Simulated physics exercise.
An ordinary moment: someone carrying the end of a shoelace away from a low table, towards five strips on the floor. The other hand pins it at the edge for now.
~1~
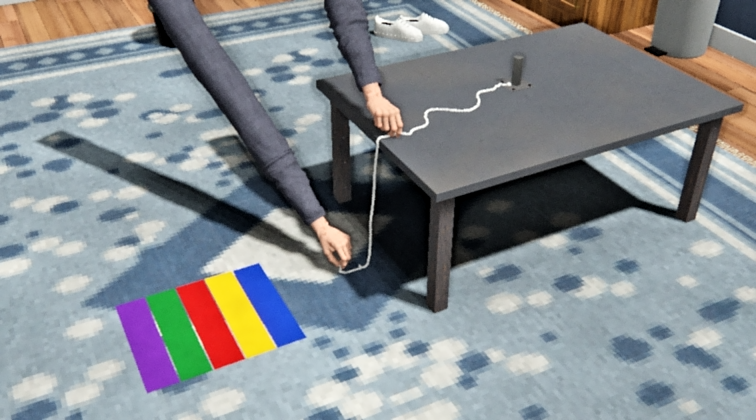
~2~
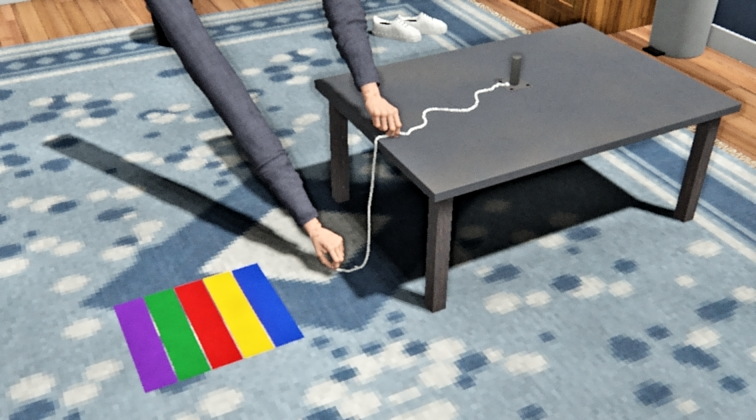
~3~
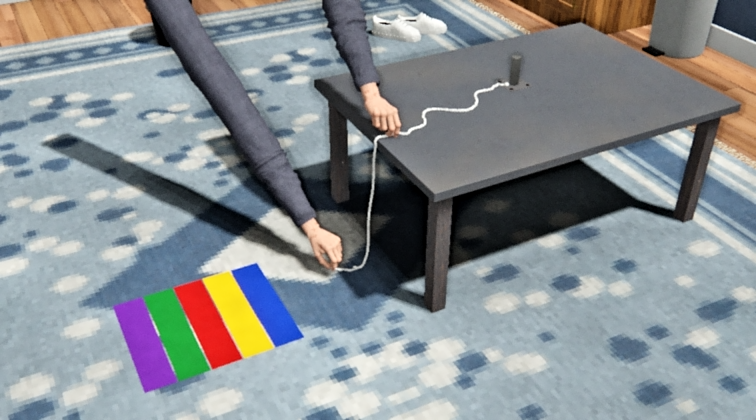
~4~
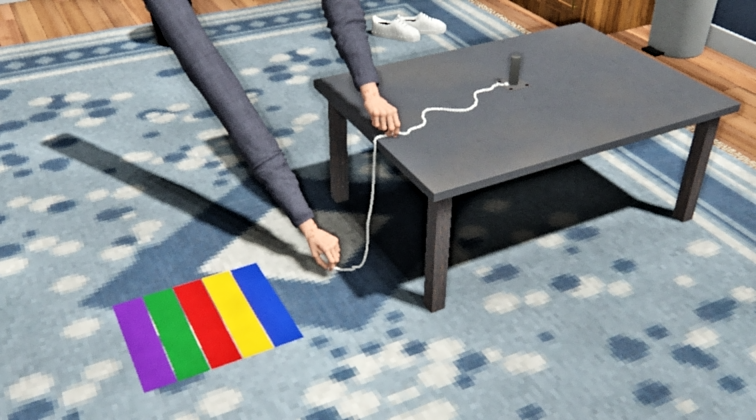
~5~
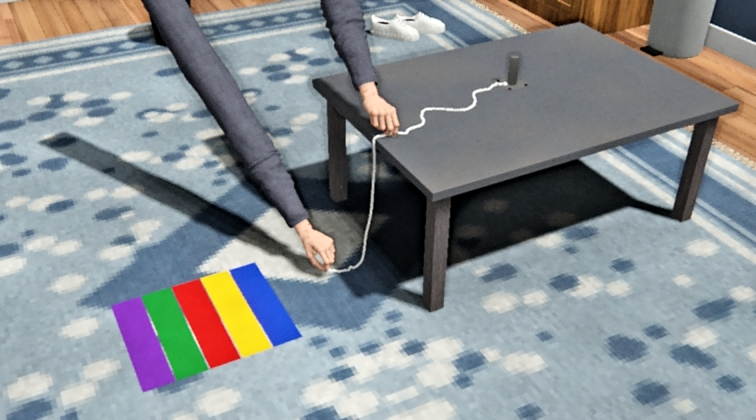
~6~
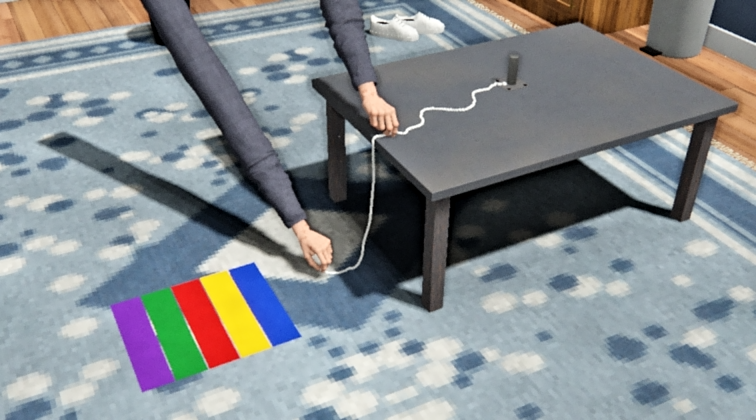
A dark grey low table stands on a blue and cream patterned rug, seen from above at an angle in a room with wooden flooring. A white cord winds from a short post across the tabletop to a hand at its left edge, with purple, green, red, yellow and blue strips lying lower left. The other hand draws the cord's end slightly left, while the view barely shifts.
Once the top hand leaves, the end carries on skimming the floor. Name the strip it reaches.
The red strip.
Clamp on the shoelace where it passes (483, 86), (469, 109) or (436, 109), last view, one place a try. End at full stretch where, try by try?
Result per try (px, approx.): (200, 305); (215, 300); (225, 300).
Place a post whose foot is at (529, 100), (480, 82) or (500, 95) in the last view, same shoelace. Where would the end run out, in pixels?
Going by the last picture, roughly (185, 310), (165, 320) and (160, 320).
Soon after, end near (256, 290); over blue.
After that, end near (218, 302); over yellow.
At the stop, end near (195, 309); over red. Over red.
